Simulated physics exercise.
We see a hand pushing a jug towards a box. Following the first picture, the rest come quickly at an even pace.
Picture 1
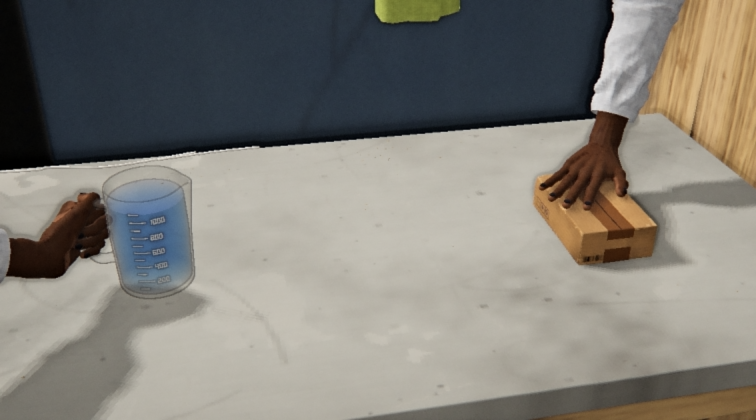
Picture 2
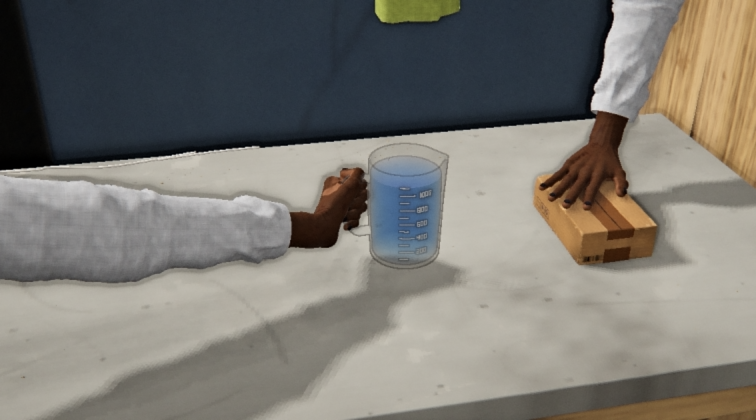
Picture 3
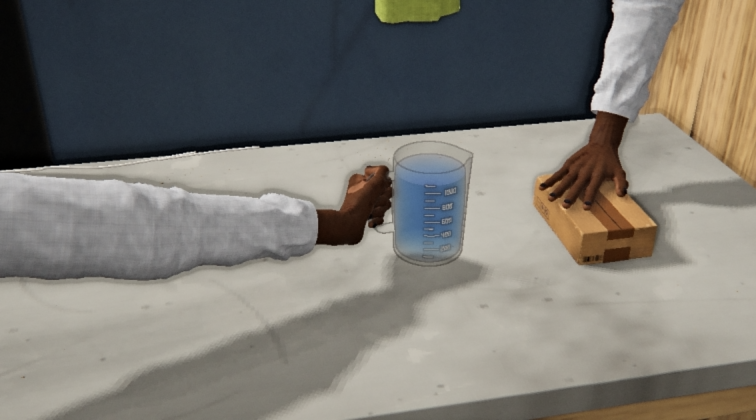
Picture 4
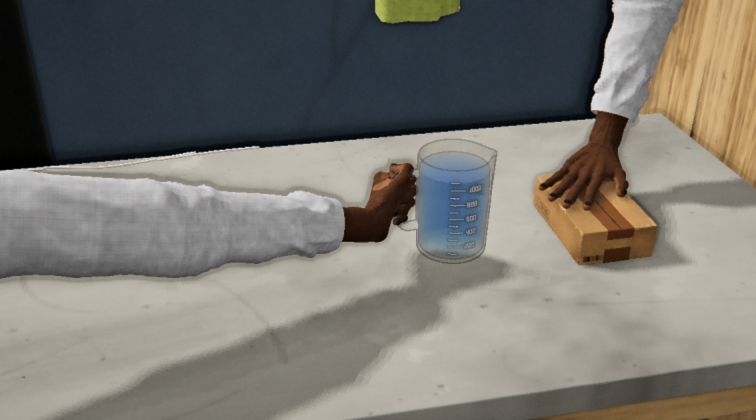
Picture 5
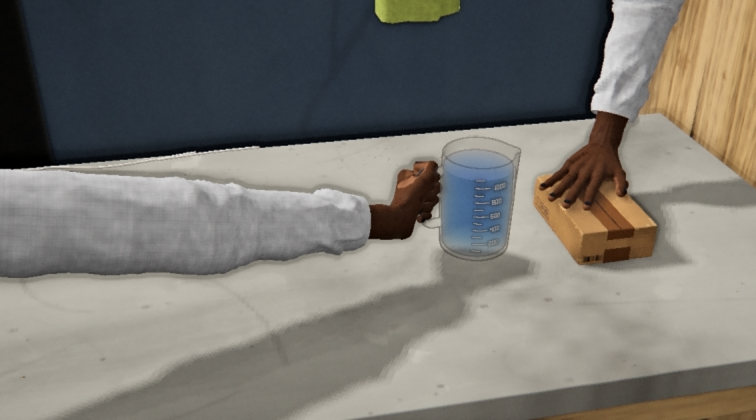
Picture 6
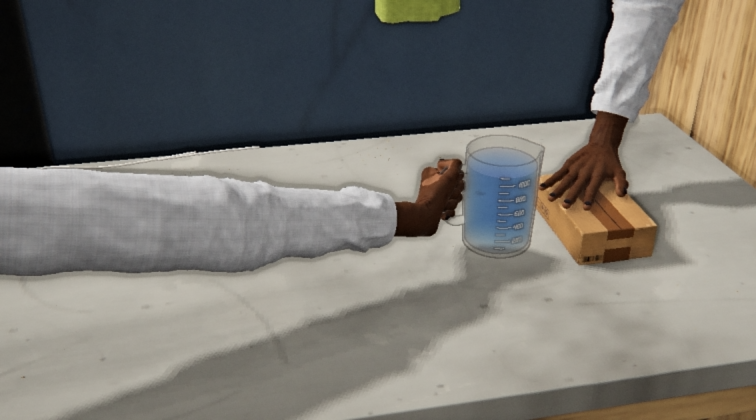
A measuring jug of blue liquid slides right across a pale countertop, pushed by one hand while another rests on a box.
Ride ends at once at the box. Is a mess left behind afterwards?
Yes.
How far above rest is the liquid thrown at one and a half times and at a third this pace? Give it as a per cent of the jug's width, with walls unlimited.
In order, 55 % and 15 %.
Soon after, the jug meets the box.
Later, the dyed water surges up the wall; some has gone over its rim.
In the end, the jug stands at the box; some has gone over its rim.
